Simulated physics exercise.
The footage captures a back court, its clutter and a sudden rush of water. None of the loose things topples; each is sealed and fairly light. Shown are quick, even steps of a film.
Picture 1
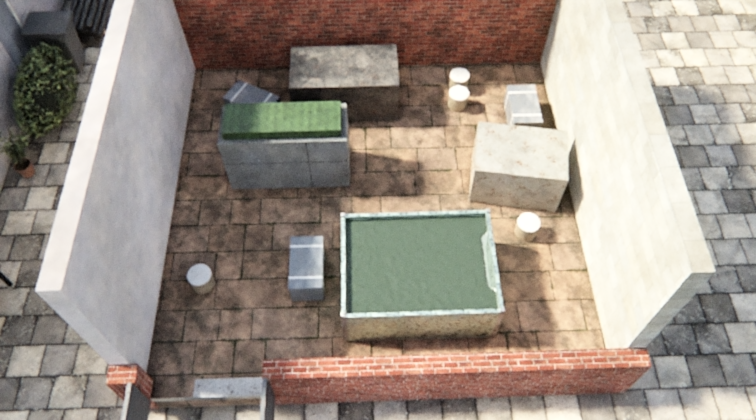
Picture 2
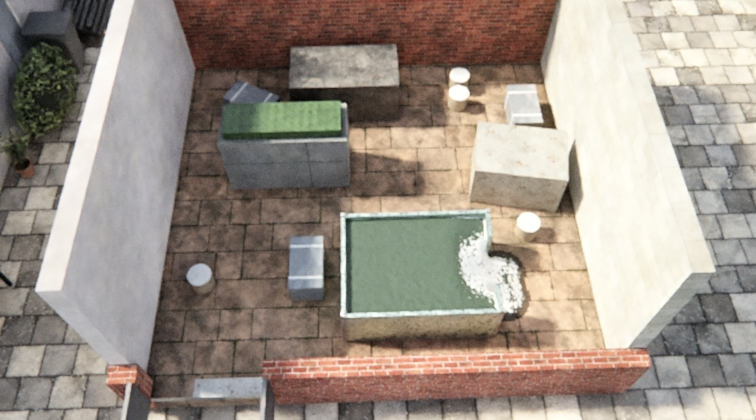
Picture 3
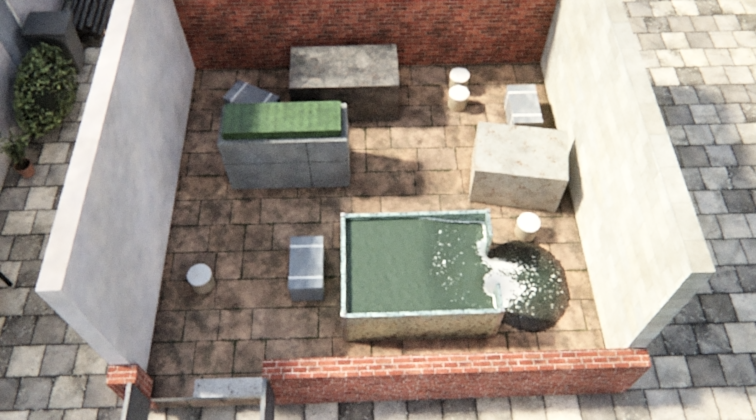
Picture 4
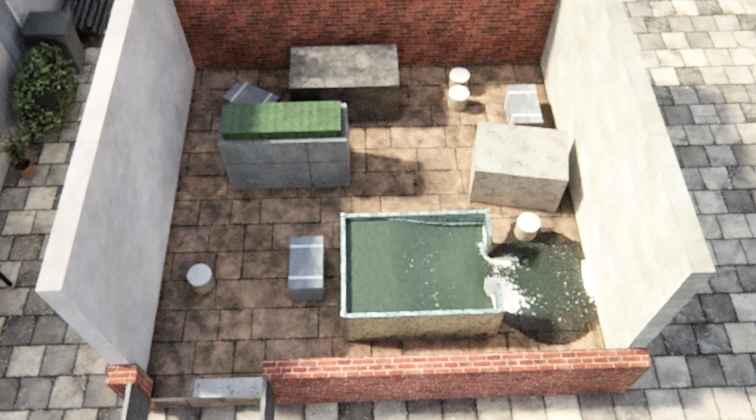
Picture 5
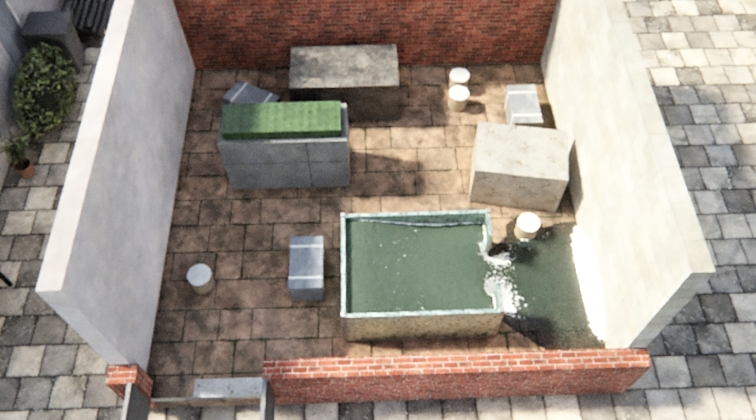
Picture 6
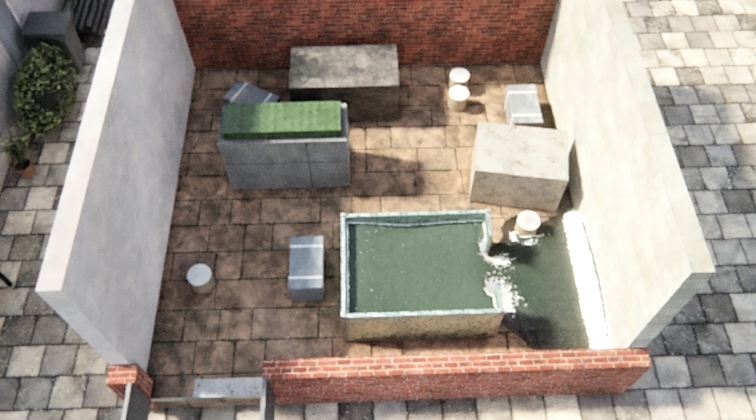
At the start, a tank of green water stands full in a walled court among blocks and small white stools. Water bursts from the tank's right side, foams onto the paving and spreads to the right wall, where white froth lines its base, while the surrounding objects barely move.
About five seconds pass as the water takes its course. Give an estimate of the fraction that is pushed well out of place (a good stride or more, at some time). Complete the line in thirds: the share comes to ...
The share comes to less than a third.
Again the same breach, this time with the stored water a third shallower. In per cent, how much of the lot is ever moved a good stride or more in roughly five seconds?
About 10 in every hundred loose things.
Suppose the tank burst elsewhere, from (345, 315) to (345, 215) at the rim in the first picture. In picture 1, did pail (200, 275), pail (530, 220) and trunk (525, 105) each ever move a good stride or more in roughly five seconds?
In the order asked: Goes the distance, then never gets that far, then never gets that far.
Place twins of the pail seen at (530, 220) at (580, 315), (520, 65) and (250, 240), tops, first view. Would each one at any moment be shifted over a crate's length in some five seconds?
Shoved clear, shoved clear, stays put.
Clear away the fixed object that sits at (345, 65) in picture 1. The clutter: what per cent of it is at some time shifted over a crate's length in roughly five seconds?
Roughly 30 per cent.
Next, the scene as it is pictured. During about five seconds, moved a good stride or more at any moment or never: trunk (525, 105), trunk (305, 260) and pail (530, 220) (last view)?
Well, in the order you gave them, the first went the distance, the second stayed under the mark, and the third went the distance.
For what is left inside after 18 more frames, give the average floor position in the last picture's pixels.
It lands somewhere near (368, 164).
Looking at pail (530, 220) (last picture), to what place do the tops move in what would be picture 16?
Close to (465, 210).
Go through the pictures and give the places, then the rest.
A pail at (529, 222), on the bottom; a trunk at (306, 262), on the bottom; 0 of 7 have shifted, in the first picture.
A pail at (529, 222) rests on the ground; a trunk at (306, 262) rests on the ground; 0 of 7 have shifted, in the second picture.
A pail at (529, 222) rests on the ground; a trunk at (306, 262), on the bottom; 0 of 7 have shifted, in the third picture.
A pail at (529, 222), on the bottom; a trunk at (306, 262) rests on the ground; 0 of 7 have shifted, in the fourth picture.
A pail at (529, 222) rests on the ground; a trunk at (306, 262) rests on the ground; 0 of 7 have shifted, in the fifth picture.
A pail at (529, 220) rests on the ground, close to its start; a trunk at (306, 262), on the bottom; 0 of 7 have shifted, in the sixth picture.
A moment on, 0 of 7 are well off their spots; 0 afloat.
Next, 1 of 7 are well off their spots; 0 afloat.
Later, 2 of 7 are well off their spots; 0 afloat.
In the end, 2 of 7 are well off their spots, and 2 have been at some point; 0 afloat.
